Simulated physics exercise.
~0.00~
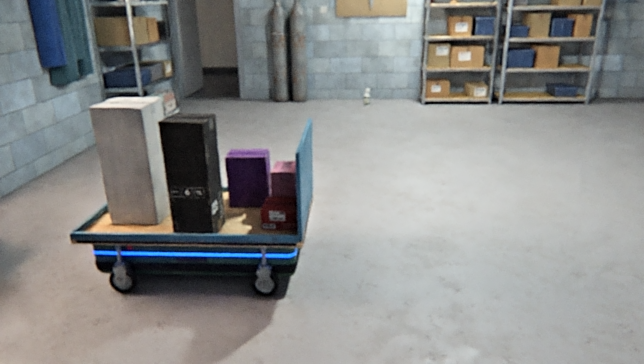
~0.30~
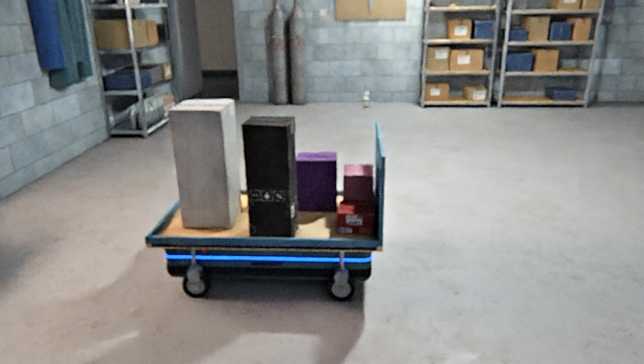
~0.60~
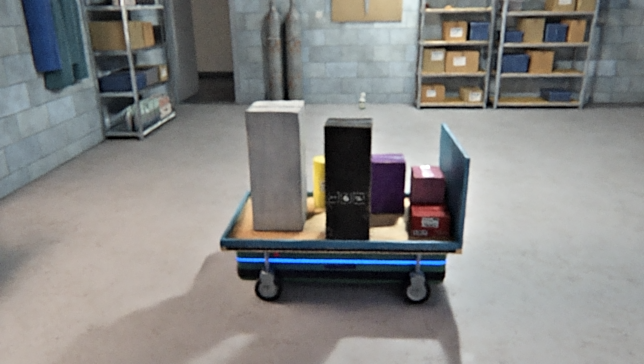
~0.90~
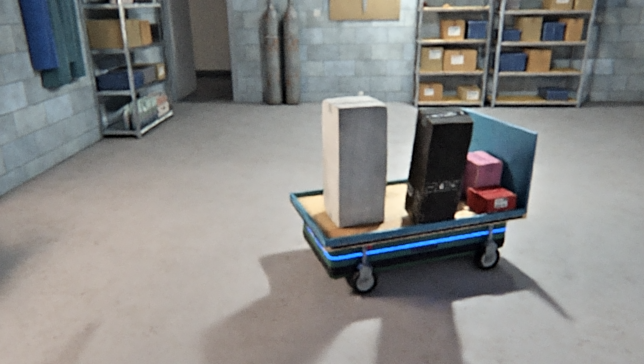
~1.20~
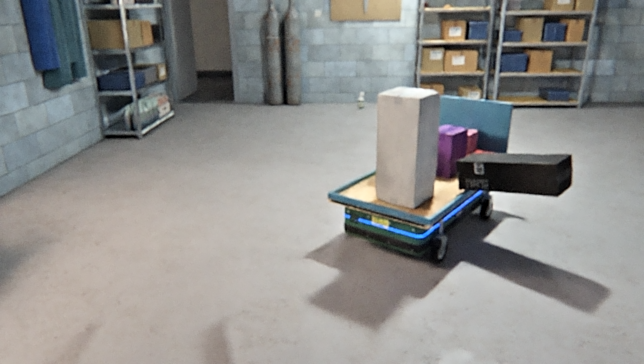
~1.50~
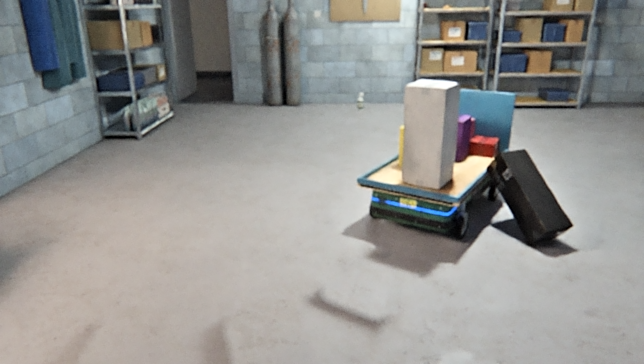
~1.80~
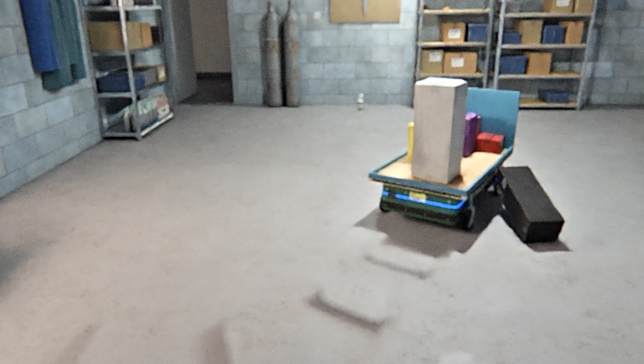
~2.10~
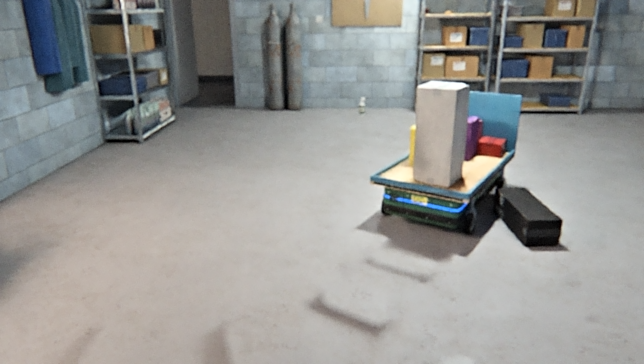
A low cart carrying a tall white box, a tall black box and smaller coloured items rolls right across a workshop floor, then turns away toward the shelves as the black box tips off its side and ends lying on the floor beside the stopped cart, the white box still upright.
